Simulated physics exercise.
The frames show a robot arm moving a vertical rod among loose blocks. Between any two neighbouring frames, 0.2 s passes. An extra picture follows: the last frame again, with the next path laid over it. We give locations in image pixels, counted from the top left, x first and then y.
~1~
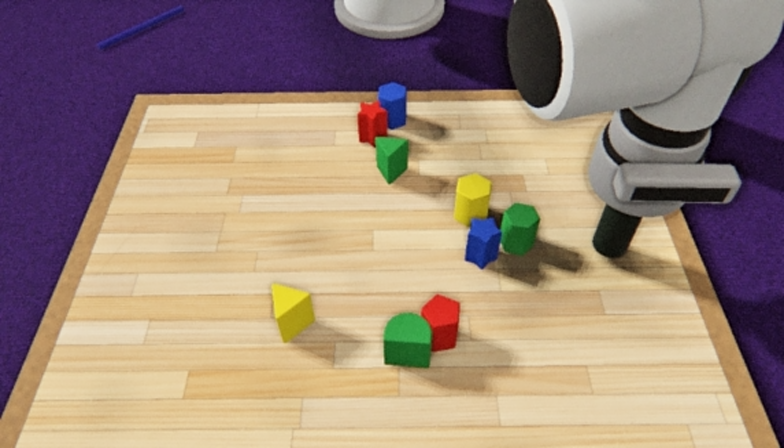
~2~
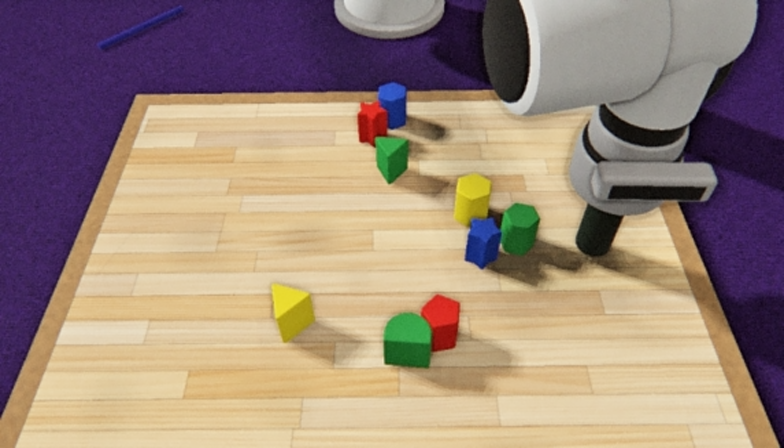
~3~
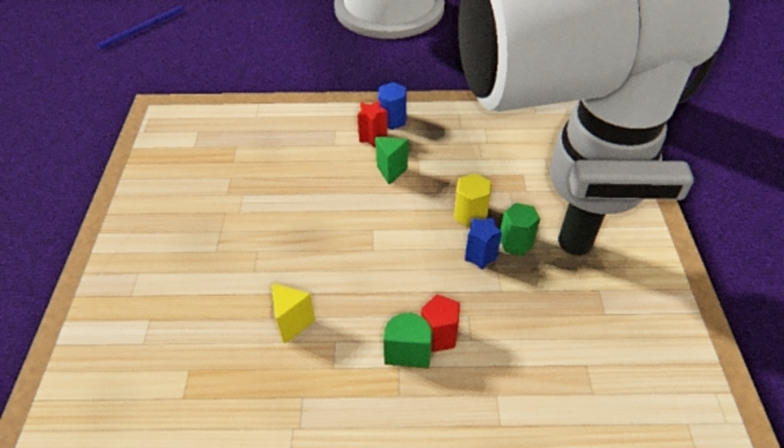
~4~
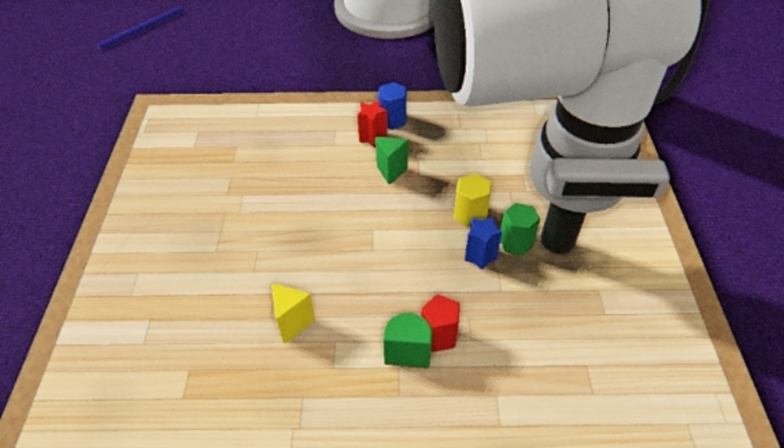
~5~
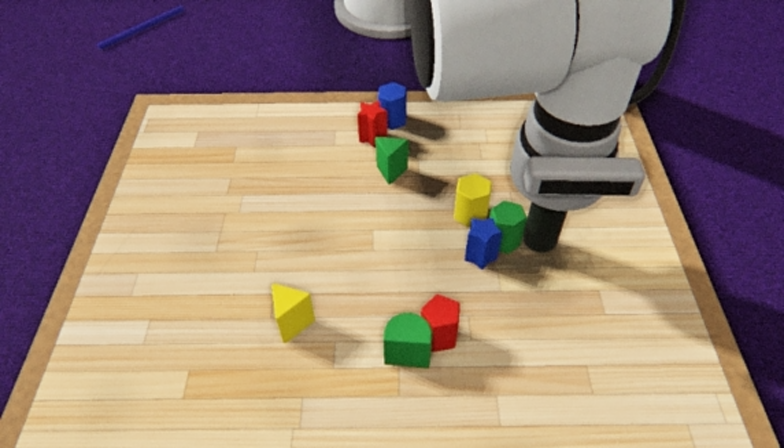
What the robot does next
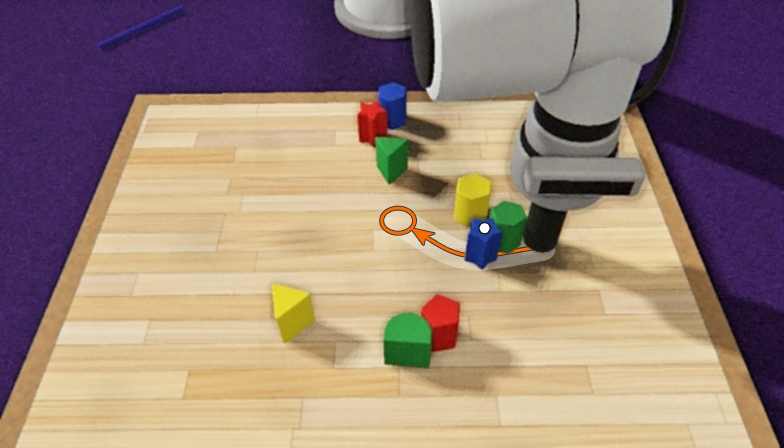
In this clip, a robot arm moves a dark vertical rod left across a wooden board scattered with colored blocks, then nudges the green hexagonal block slightly left, toward the blue block, while the other blocks stay still.
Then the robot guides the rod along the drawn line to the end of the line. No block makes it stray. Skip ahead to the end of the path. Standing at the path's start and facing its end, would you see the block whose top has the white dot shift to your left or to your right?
It's going to go left.
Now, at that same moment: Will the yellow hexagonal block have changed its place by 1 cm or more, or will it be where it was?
It is no longer where it was.
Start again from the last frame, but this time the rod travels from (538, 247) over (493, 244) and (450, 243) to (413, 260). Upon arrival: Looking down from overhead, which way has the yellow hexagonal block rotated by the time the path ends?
It turns round clockwise.
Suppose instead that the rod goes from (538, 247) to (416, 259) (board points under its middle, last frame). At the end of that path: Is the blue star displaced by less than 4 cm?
Answer: No.
The drawn path runs from (538, 247) over (488, 255) and (439, 245) to (398, 220); the dot is on the blue star.
What follows on the original path. One third of the way, rod at (489, 249); yellow hexagonal block at (470, 181), turned 20° clockwise; blue star at (462, 232), turned 65° anticlockwise; green hexagonal block at (469, 207), turned 75° clockwise.
Two thirds of the way, rod at (439, 238); yellow hexagonal block at (468, 178), turned 40° clockwise; blue star at (418, 233), turned 95° anticlockwise; green hexagonal block at (441, 192).
At the end, rod at (398, 214); green three-sided block not moved; yellow hexagonal block at (468, 178), turned 40° clockwise; blue star at (416, 232), turned 110° anticlockwise; green hexagonal block at (436, 183), turned 195° clockwise.
